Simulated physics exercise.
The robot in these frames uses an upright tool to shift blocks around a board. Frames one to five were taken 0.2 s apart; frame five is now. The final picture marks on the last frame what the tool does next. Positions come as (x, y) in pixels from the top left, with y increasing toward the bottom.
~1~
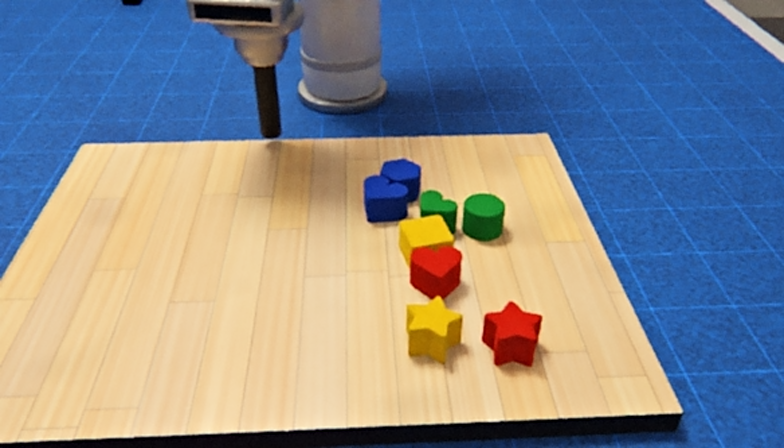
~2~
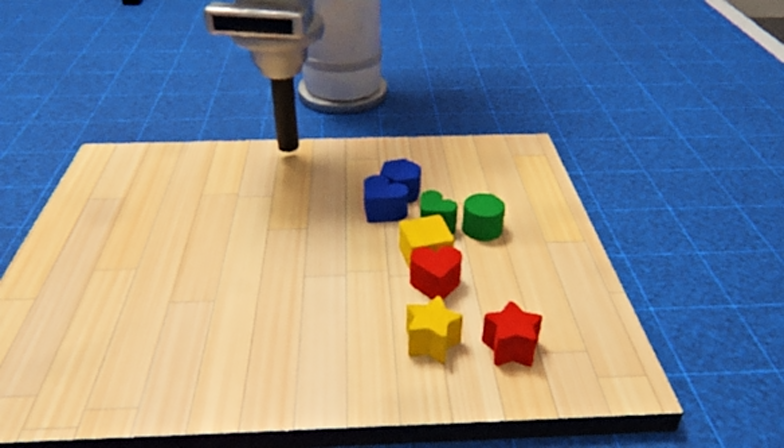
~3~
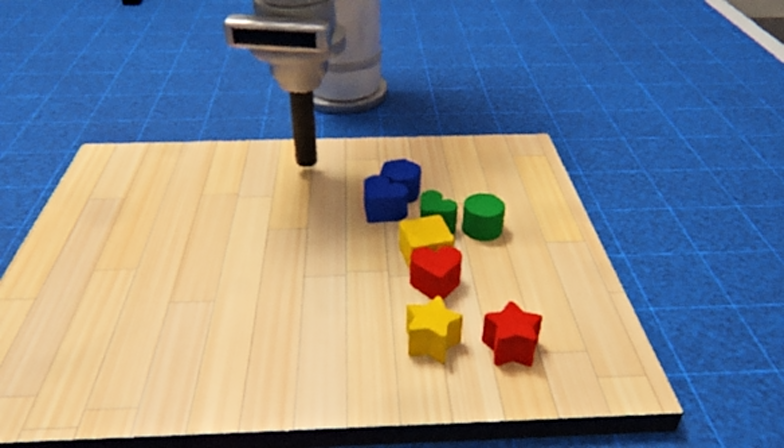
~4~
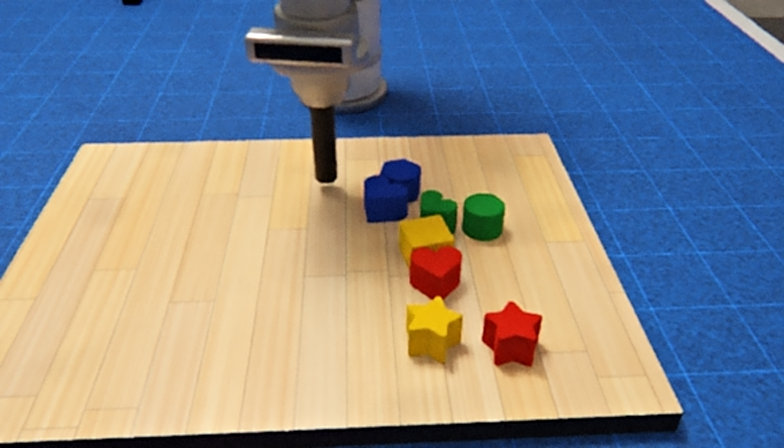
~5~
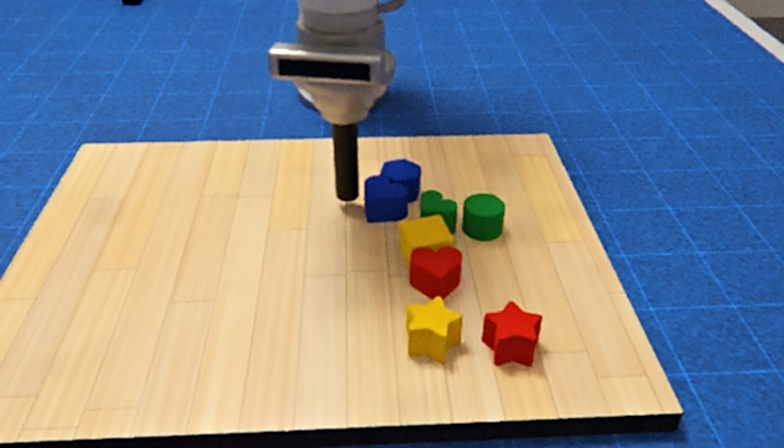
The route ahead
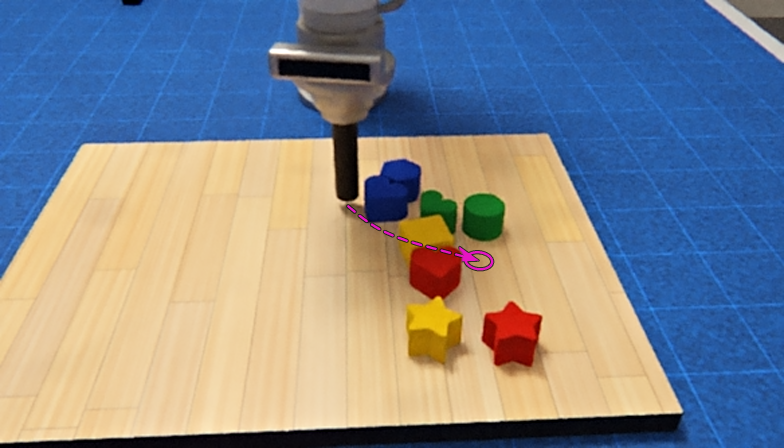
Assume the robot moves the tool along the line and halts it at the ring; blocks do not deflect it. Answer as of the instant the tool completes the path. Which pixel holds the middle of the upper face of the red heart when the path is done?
Final place: (452, 282).
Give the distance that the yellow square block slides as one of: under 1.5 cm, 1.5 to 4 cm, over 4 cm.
The largest band: Over 4 cm.
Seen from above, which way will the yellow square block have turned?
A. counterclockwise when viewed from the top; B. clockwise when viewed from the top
My pick is B.
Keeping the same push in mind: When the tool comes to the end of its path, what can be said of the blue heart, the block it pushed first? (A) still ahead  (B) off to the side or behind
B.
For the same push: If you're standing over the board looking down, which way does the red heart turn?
I'd predict that, seen from above, the red heart rotates clockwise.
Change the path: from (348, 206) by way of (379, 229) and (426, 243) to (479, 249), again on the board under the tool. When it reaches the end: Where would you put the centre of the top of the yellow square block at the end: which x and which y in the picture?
(449, 243)
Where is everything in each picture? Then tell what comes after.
The first frame shows tool tip at (272, 134); block tops, blue heart at (383, 187); yellow square block at (426, 230); green heart at (437, 201); red heart at (437, 259).
The second frame shows tool at (289, 148); blocks unchanged.
The third frame shows tool at (307, 162); blocks unchanged.
The fourth frame shows tool at (326, 178); blocks unchanged.
The fifth frame shows tool at (348, 196); blue heart at (383, 187); yellow square block at (426, 230); green heart at (437, 201); red heart at (437, 259).
Path on the board, from (348, 206) through (402, 239) to (479, 261).
What follows on the original path. One third of the way, tool at (382, 219); blue heart at (399, 189), turned 30° anticlockwise.
Two thirds of the way, tool at (427, 236); blue heart at (400, 189), turned 35° anticlockwise; yellow square block at (445, 243); red heart at (448, 270).
At the end, tool at (480, 249); blue heart at (400, 189), turned 35° anticlockwise; yellow square block at (465, 255), turned 35° clockwise; green heart in place; red heart at (452, 282), turned 20° clockwise.
